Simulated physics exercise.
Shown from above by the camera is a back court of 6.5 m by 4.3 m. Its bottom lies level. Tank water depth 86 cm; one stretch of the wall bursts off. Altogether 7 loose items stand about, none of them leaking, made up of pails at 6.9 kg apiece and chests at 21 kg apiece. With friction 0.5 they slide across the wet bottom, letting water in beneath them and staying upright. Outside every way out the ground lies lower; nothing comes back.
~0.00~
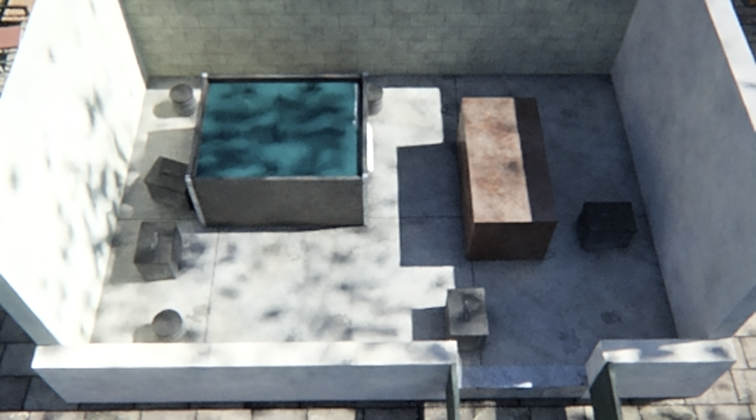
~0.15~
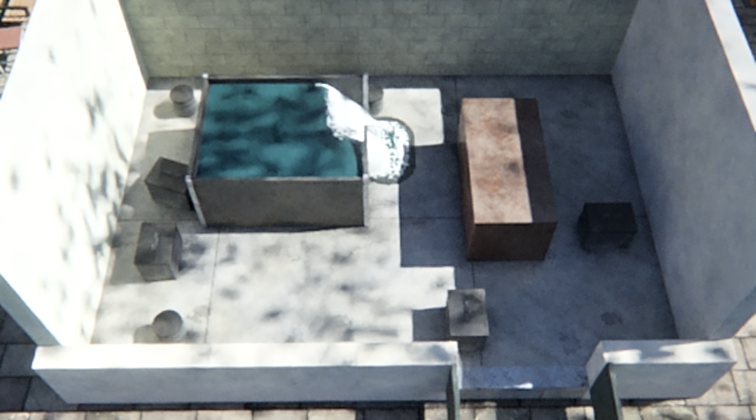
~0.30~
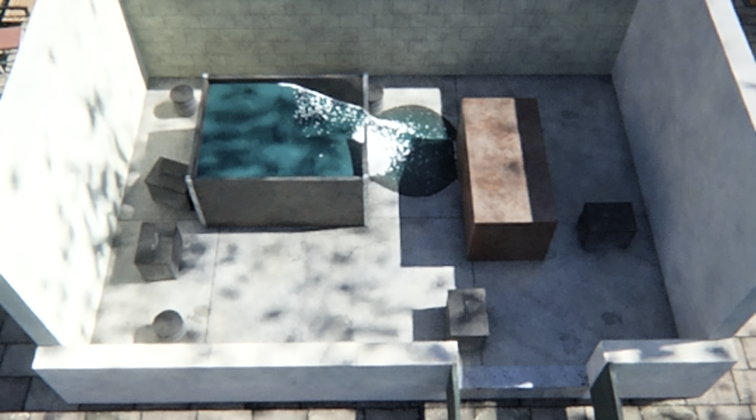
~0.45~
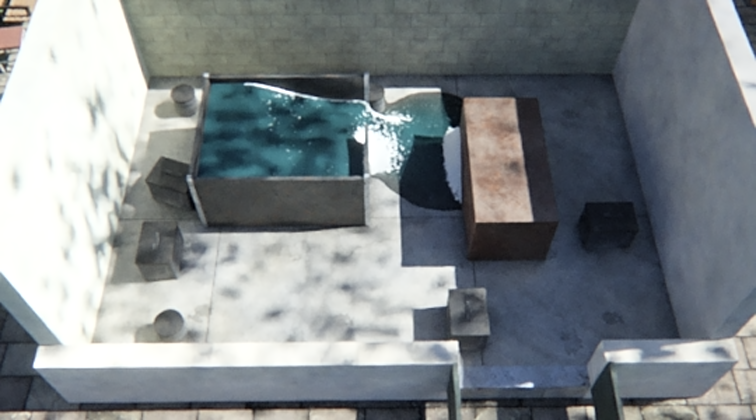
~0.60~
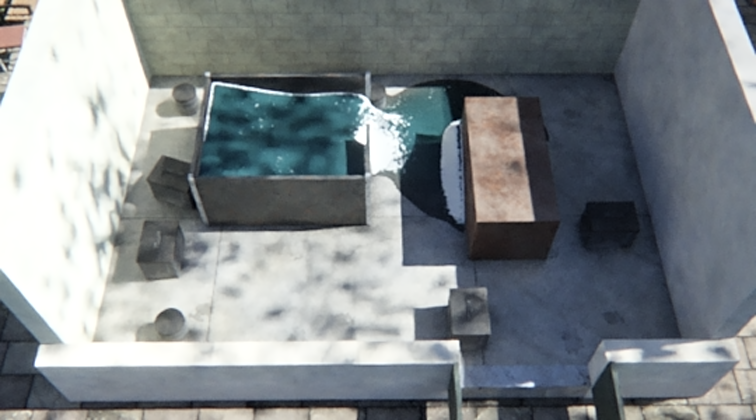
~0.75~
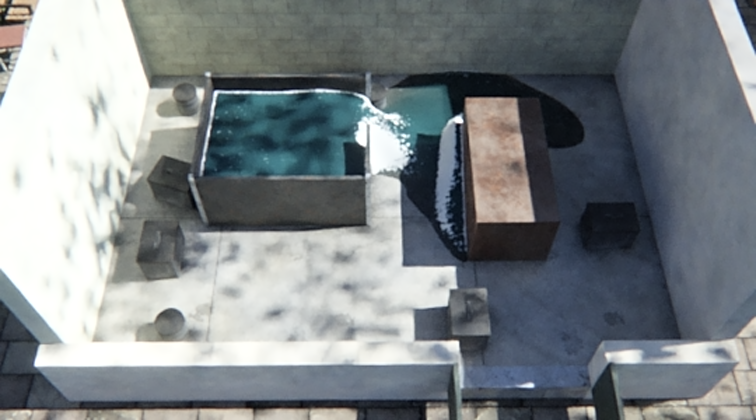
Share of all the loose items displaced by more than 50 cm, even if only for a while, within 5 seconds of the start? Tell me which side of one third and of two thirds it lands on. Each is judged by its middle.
Middle band.
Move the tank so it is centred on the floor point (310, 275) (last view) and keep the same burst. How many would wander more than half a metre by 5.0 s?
Then 3 of them would.
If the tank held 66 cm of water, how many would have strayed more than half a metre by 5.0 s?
Then 1.
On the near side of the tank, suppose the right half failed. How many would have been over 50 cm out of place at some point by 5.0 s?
That gives 6 of them.
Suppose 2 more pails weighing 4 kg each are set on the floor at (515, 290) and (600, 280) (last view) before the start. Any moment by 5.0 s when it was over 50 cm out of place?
Result, in sequence: Not exceeded / exceeded.
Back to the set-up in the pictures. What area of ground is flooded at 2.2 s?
Flooded: Near 15 m2.
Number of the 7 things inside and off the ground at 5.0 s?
The count is 1.
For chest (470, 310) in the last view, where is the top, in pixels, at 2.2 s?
(484, 364), roughly.
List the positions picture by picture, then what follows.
A pail at (181, 93) rests on the ground; a chest at (172, 174) rests on the ground; water covers 2.8 m2; 0 of 7 have shifted, in the first picture.
A pail at (181, 94), on the bottom; a chest at (172, 175), on the bottom; 3.4 m2 under water; 0 of 7 have shifted, in the second picture.
A pail at (181, 94), on the bottom; a chest at (172, 174), on the bottom; water covers 4.2 m2; 0 of 7 have shifted, in the third picture.
A pail at (183, 93), on the bottom; a chest at (173, 174) rests on the ground; water covers 4.9 m2; 0 of 7 have shifted, in the fourth picture.
A pail at (184, 92) rests on the ground; a chest at (174, 173) rests on the ground; 5.7 m2 under water; 0 of 7 have shifted, in the fifth picture.
A pail at (184, 92) rests on the ground; a chest at (175, 173) rests on the ground; water covers 6.7 m2; 0 of 7 have shifted, in the sixth picture.
After 1.1 s 0 of 7 are over 50 cm from their spots; 0 afloat.
After 2.2 s 1 of 7 are over 50 cm from their spots; 0 afloat.
After 3.5 s 2 of 7 are over 50 cm from their spots; 1 afloat.
After 5.0 s 3 of 7 are over 50 cm from their spots, and 3 have been at some point; 1 afloat.
